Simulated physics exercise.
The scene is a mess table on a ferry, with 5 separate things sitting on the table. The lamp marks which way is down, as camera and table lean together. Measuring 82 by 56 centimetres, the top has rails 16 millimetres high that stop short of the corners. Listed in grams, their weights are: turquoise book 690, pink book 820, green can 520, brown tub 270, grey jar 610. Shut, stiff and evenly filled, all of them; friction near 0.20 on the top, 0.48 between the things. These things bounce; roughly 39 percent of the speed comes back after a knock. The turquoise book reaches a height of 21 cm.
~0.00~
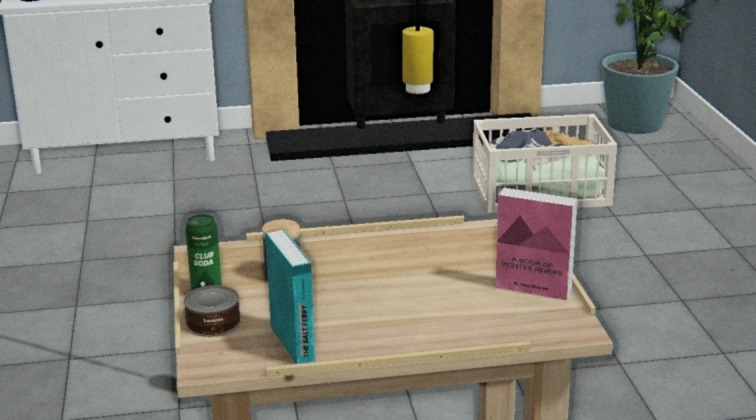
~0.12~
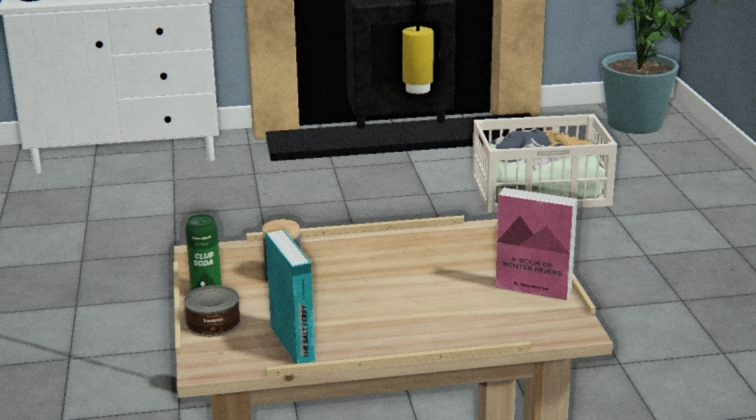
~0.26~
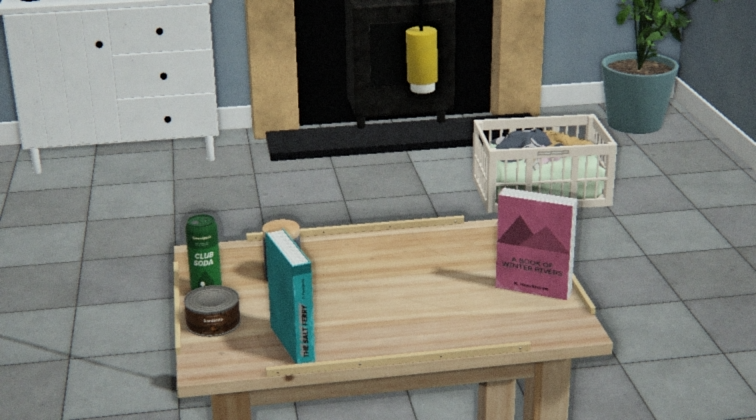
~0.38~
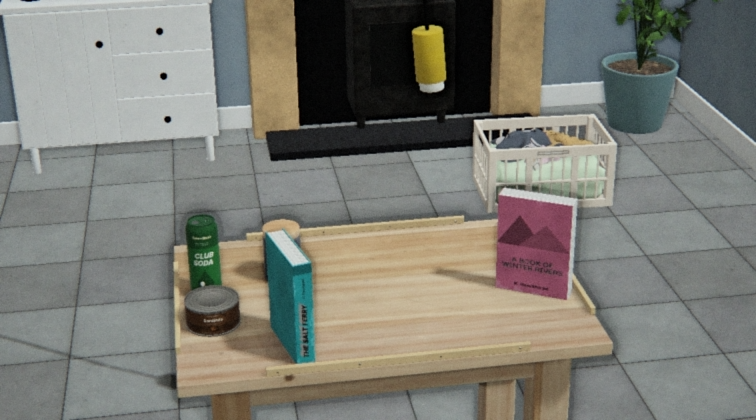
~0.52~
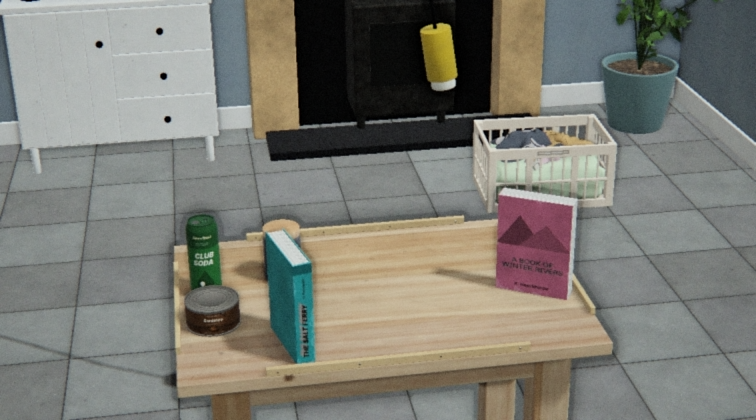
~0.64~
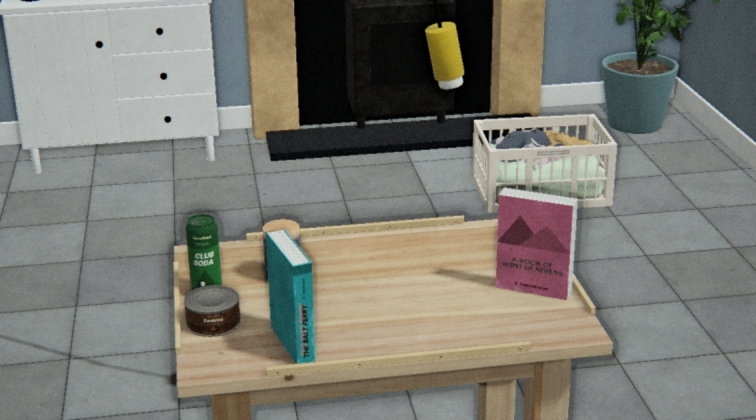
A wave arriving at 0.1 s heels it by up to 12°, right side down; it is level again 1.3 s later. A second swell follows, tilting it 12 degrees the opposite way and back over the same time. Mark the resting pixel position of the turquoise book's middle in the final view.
Rest position: (375, 318).
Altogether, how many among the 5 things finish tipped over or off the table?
1 of them.
Around 1.04 s, heel 7°, right side down; turquoise book tipped 26° against what carries it near (314, 293).
Around 1.24 s, heel 2°, right side down; turquoise book on its side near (362, 319).
Around 1.34 s, boat level; turquoise book on its side near (373, 317).
Around 2.24 s, heel 10°, left side down; turquoise book on its side near (375, 318).
Finally (3.2 s), on their side or leaning hard on the table, turquoise book; the other 4 still in place (within 5 cm). Final places as that camera would see them, turquoise book near (375, 318).
